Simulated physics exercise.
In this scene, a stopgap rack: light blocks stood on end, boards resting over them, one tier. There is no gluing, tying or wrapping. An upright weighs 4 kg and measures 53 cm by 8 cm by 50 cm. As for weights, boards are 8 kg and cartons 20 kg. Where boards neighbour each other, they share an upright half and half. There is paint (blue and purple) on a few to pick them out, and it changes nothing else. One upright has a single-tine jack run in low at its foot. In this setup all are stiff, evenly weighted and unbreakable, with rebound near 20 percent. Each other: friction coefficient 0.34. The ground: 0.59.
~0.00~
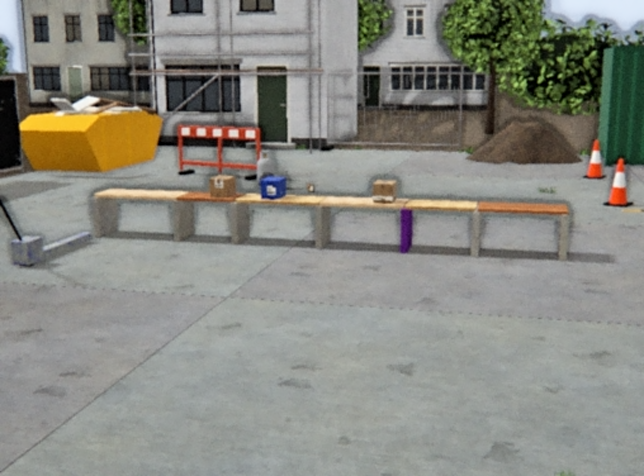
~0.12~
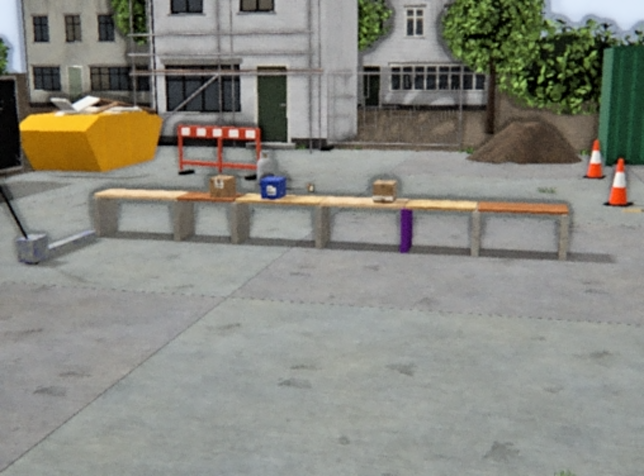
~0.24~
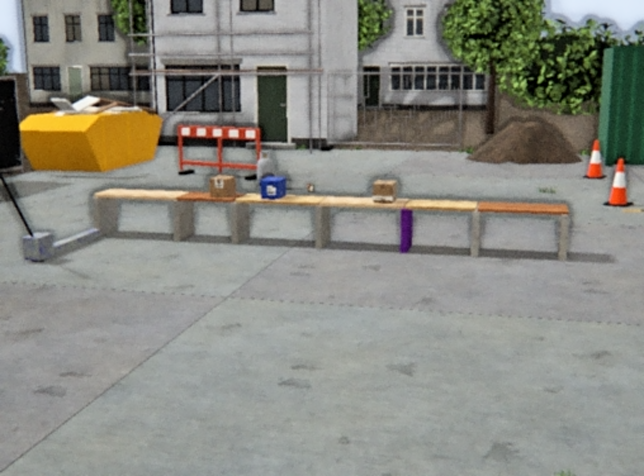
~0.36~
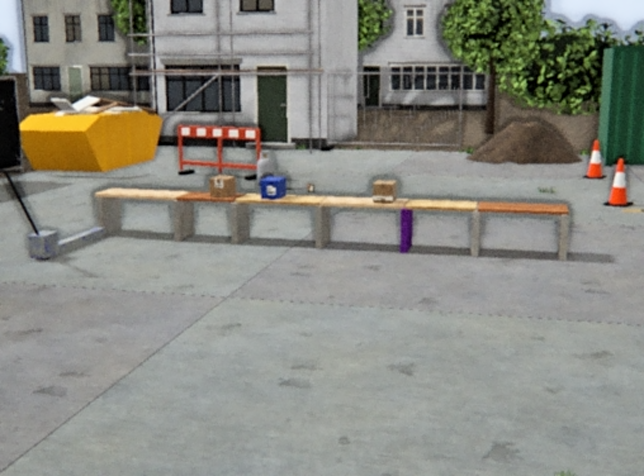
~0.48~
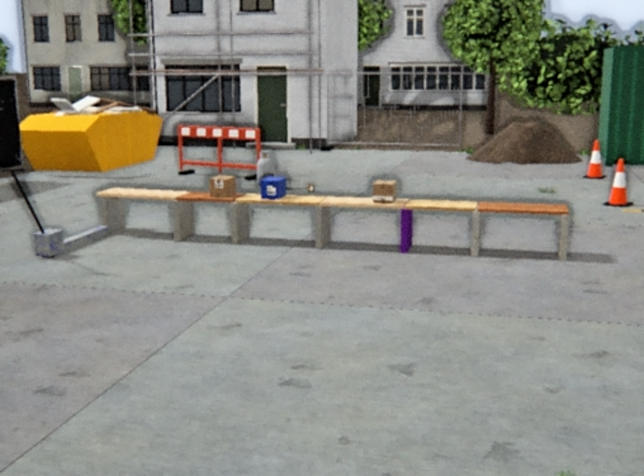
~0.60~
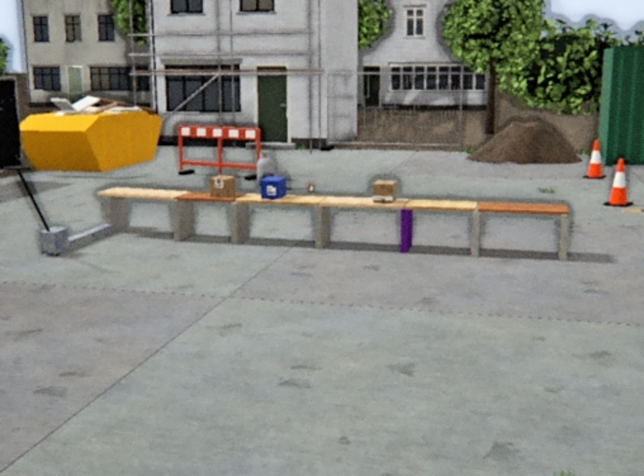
The footage shows a low rack of boards on upright blocks, one purple, holding small cartons in a paved yard. At the left, a single-tine jack edges right at the end upright's foot, and that end shifts very slightly.
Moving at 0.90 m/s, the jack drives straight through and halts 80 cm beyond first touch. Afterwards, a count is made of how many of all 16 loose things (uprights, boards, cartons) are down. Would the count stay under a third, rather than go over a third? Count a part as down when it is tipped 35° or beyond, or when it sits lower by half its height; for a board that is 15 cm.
Yes, under a third.
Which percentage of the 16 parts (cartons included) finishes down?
Roughly 5 per cent of them.
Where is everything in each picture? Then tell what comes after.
In the first picture (each place is the centre of the face we see best), jack tip (88, 236) 22 cm short; purple upright (404, 231); blue carton (270, 190); all as stacked.
Jack tip (93, 234) 12 cm short; purple upright (404, 231), in the second picture.
Jack tip (97, 232) 9 mm short; purple upright (404, 231), in the third picture.
Jack tip (101, 231) 10 cm in; purple upright (404, 231); one has shifted, in the fourth picture.
Jack tip (105, 229) 21 cm in; purple upright (404, 231); 2 have shifted, in the fifth picture.
Jack tip (109, 227) 31 cm in; purple upright (404, 231); blue carton (270, 190); 2 have shifted, in the sixth picture.
By 0.72 s, none of the 16 pieces down, 2 disturbed.
By 1.26 s, 1 of the 16 pieces down.
When it is over (2.5 s), 1 of the 16 pieces down; blue carton unmoved; purple upright unmoved. That is 6 per cent. In pixels of the last frame, middles, blue carton near (273, 188), purple upright near (407, 227).
